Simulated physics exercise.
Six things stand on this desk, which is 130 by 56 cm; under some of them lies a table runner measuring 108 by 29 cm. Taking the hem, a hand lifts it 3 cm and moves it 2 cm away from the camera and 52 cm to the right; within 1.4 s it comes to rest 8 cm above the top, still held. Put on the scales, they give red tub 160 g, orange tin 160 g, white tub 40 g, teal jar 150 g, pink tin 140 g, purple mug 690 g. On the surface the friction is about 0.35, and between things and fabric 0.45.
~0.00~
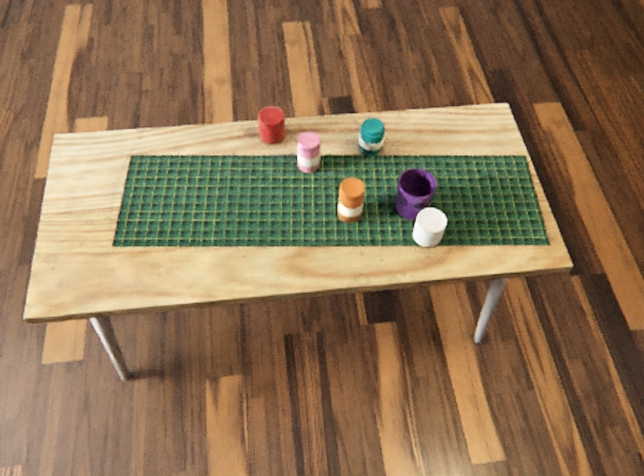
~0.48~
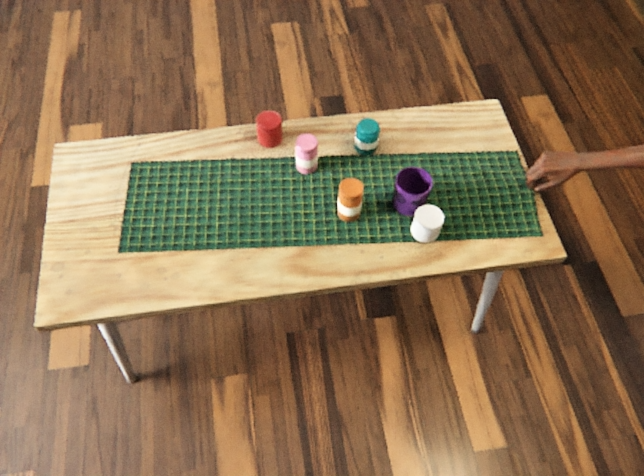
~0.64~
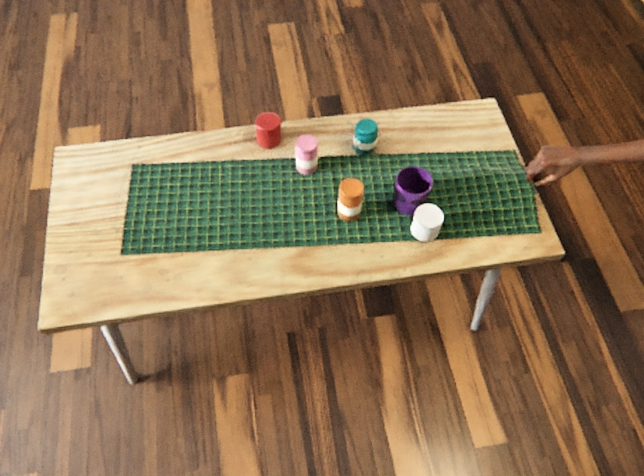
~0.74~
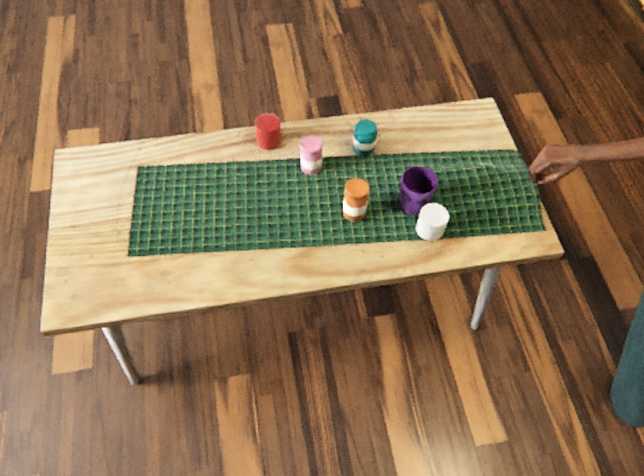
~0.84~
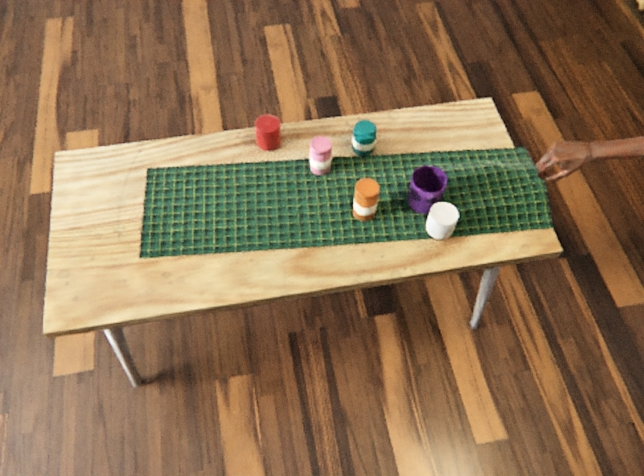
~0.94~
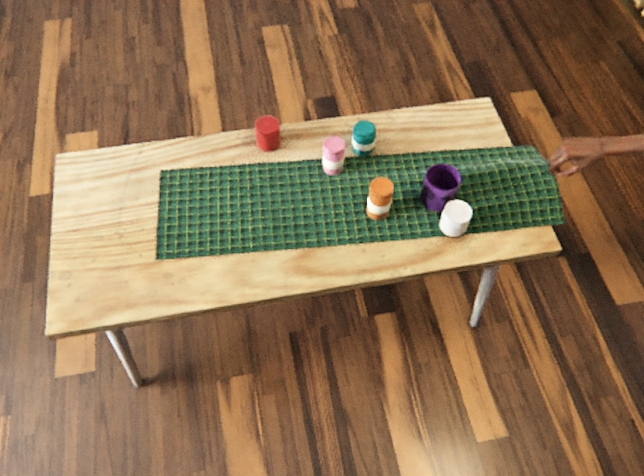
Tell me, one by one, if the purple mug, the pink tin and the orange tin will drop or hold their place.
One by one: Purple mug - drops; pink tin - drops; orange tin - drops.
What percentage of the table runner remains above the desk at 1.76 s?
I'd estimate close to 30 per cent.
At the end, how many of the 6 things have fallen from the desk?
That gives 4.
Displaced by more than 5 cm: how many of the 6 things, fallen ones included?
That gives 4.
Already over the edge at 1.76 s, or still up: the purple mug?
Purple mug already down.
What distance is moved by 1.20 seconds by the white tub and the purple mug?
White tub 20 cm, purple mug 20 cm.
At 1.2 s, 85 % of the table runner is still over the top; purple mug 22 cm off its start, orange tin 21 cm off its start, pink tin 20 cm off its start.
At 1.5 s, 70 % of the table runner is still over the top; purple mug 39 cm off its start, orange tin 37 cm off its start, pink tin 36 cm off its start.
At 1.8 s, 30 % of the table runner is still over the top; orange tin 65 cm off its start at (586, 164), pink tin 63 cm off its start at (533, 126), purple mug over the edge.
At 2.0 s, 0 % of the table runner is still over the top; pink tin over the edge, orange tin over the edge, purple mug over the edge.
At 3.6 s, 0 % of the table runner is still over the top; pink tin over the edge, orange tin over the edge, purple mug over the edge, white tub over the edge.
